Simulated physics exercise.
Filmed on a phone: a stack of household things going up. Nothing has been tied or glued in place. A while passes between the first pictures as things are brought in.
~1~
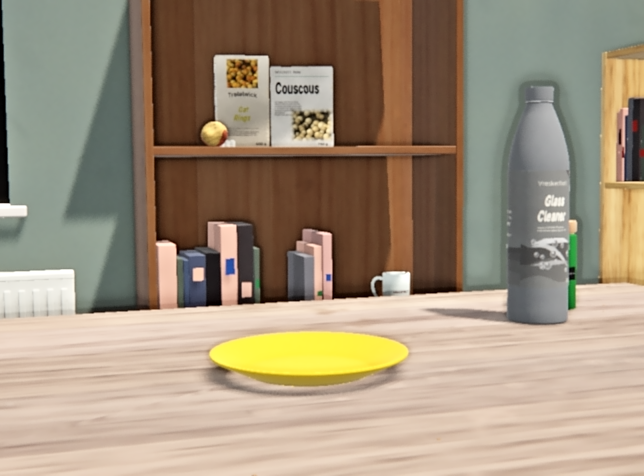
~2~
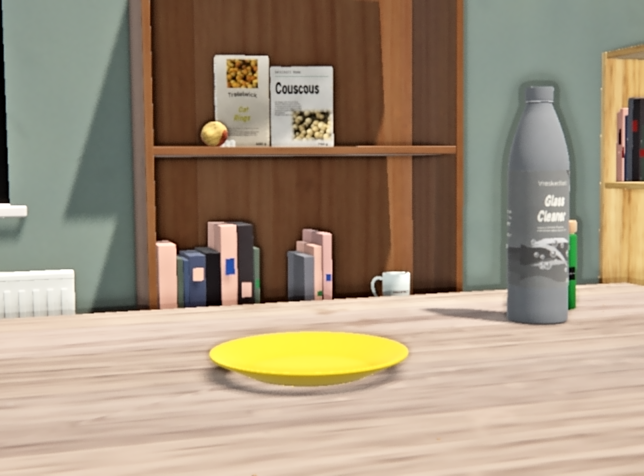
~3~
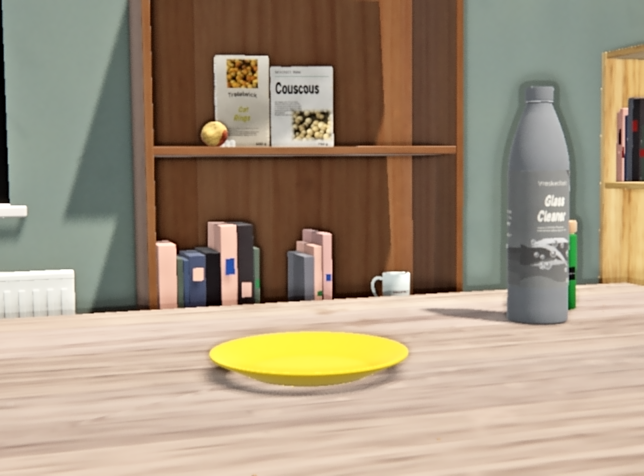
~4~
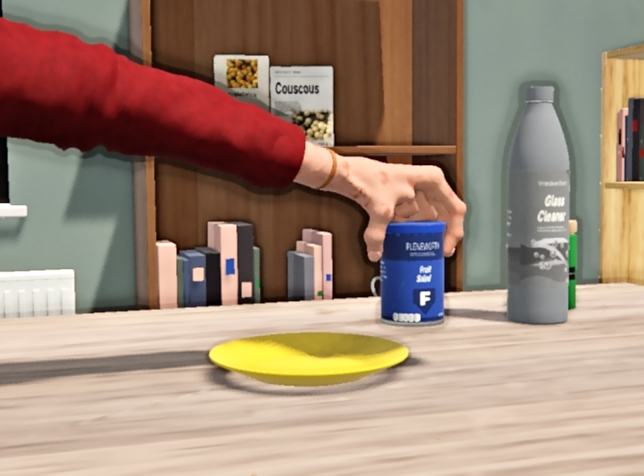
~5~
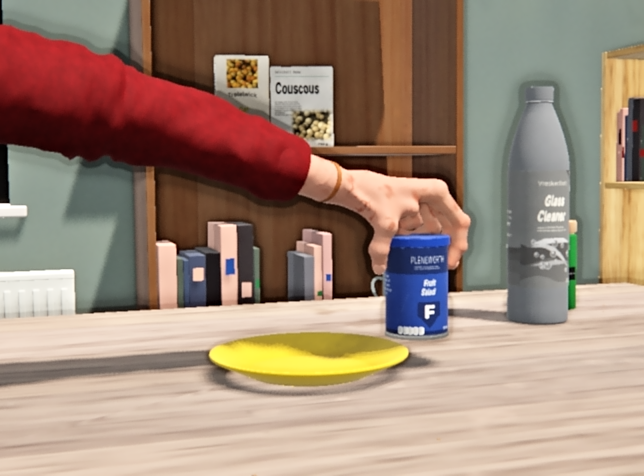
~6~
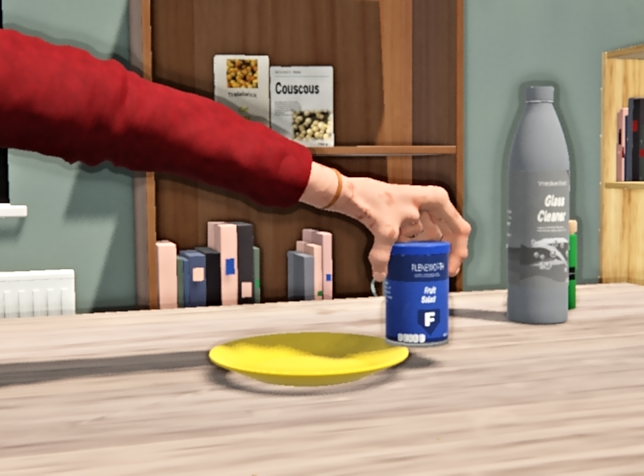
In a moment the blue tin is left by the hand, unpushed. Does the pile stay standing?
No: The pile fails to rest steadily.
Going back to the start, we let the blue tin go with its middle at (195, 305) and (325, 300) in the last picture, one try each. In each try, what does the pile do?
On the first go it collapses, and on the second it remains standing.
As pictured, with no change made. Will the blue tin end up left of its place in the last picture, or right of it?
Looks like it moves off to the right.
Then, 0.30 s past the last view, blue tin rocked 44° from its first pose near (452, 303).
Then, 0.90 s past the last view, blue tin now fallen.
Finally, fallen, blue tin; the other 3 still in place. Final places as the last picture's camera would see them, blue tin near (497, 329). The pile comes apart.
